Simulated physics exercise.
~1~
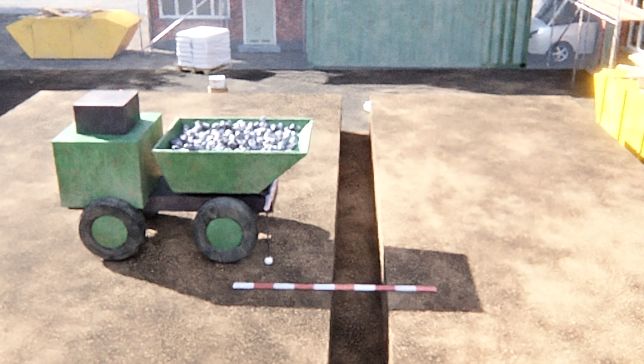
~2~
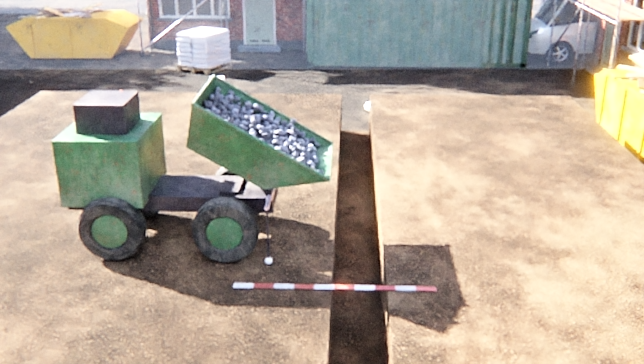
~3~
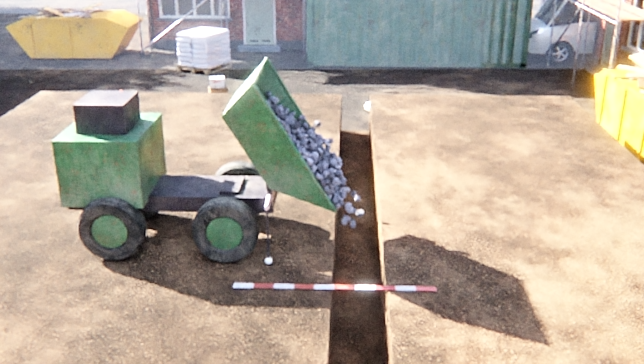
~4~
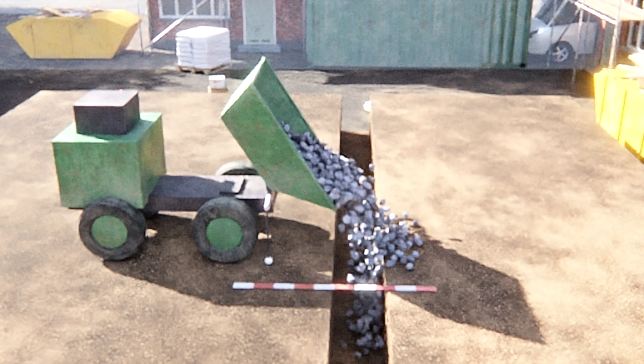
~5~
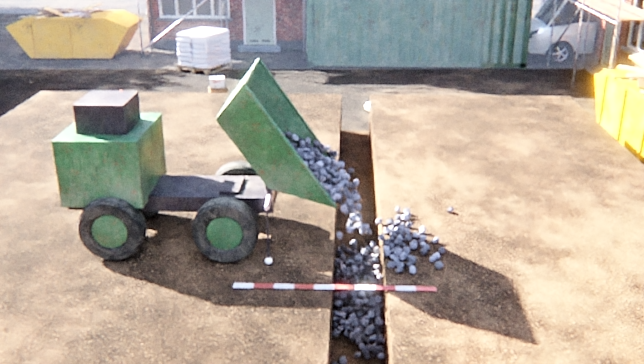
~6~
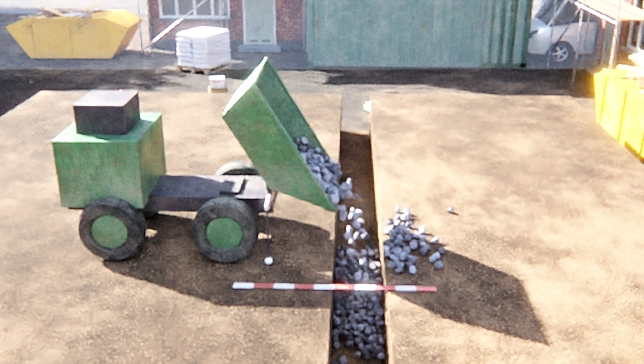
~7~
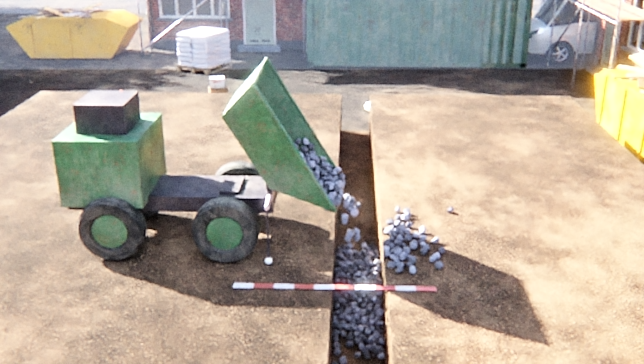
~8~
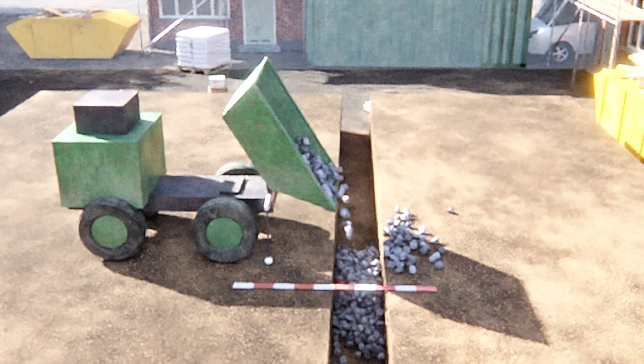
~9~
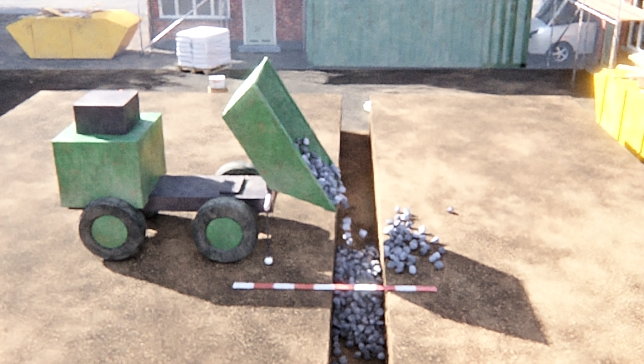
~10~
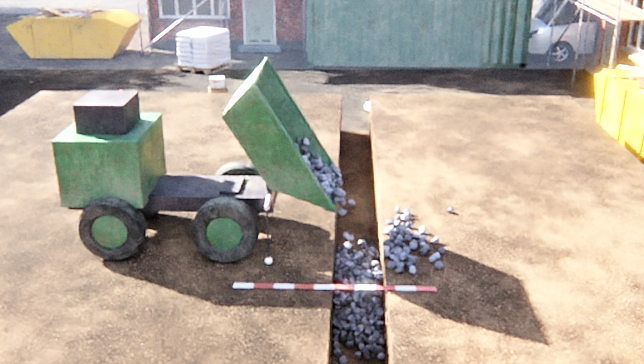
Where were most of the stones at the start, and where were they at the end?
At the start the stones were all piled in the dumper's green skip. By the end most of them lay lower down and to the right, in the trench, with a small heap beyond it and some left in the skip.
